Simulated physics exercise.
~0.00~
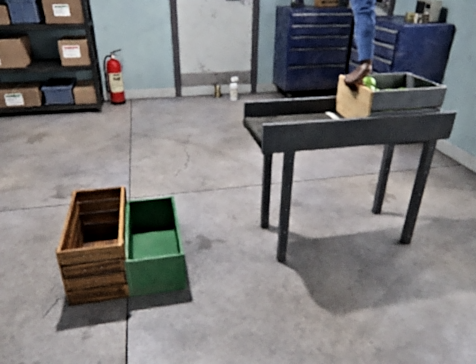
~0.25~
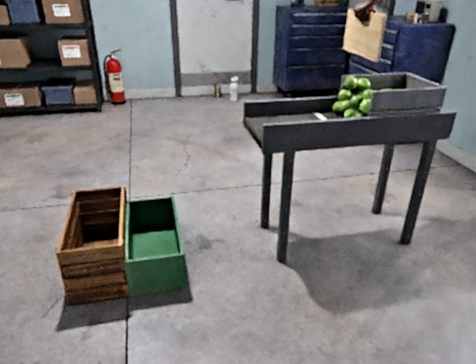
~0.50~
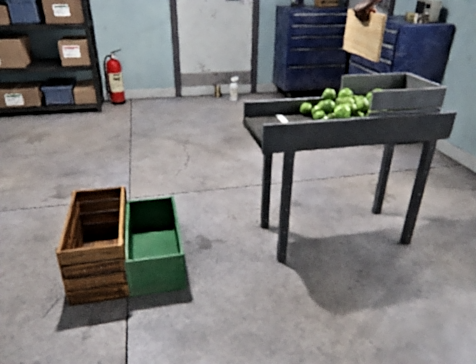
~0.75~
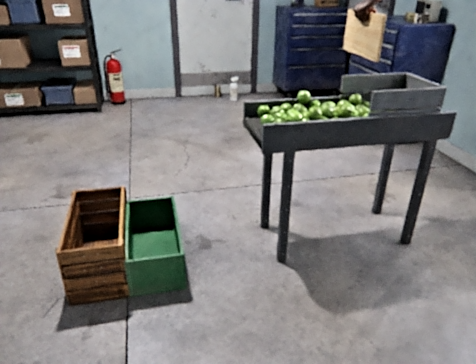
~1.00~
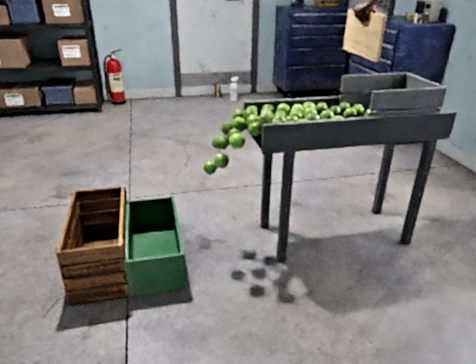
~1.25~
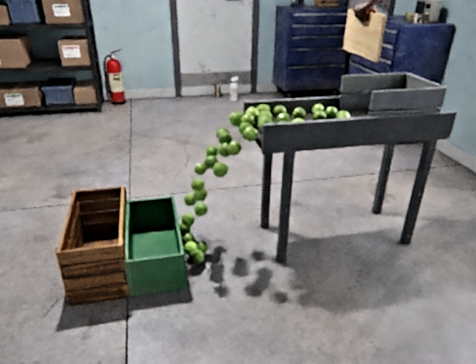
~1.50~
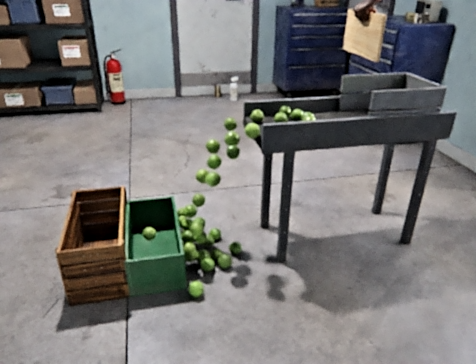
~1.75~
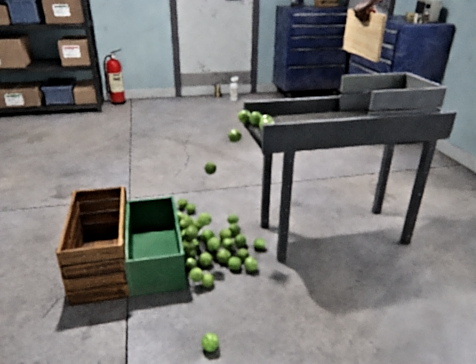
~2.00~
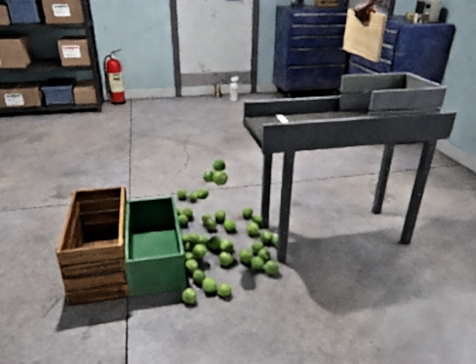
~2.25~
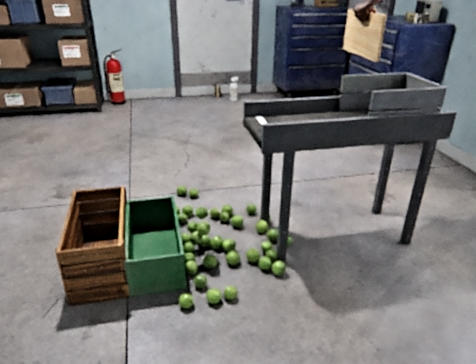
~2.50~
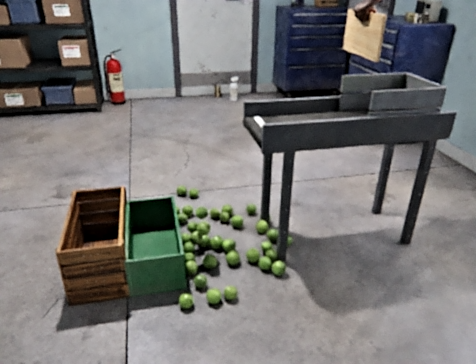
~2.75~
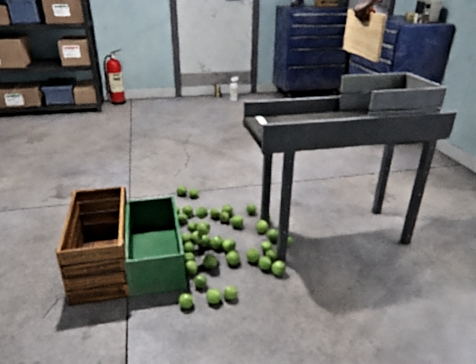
A hand lifting a board, releasing green apples leftward along a dark table-like belt and spilling nearly all beside a green box.
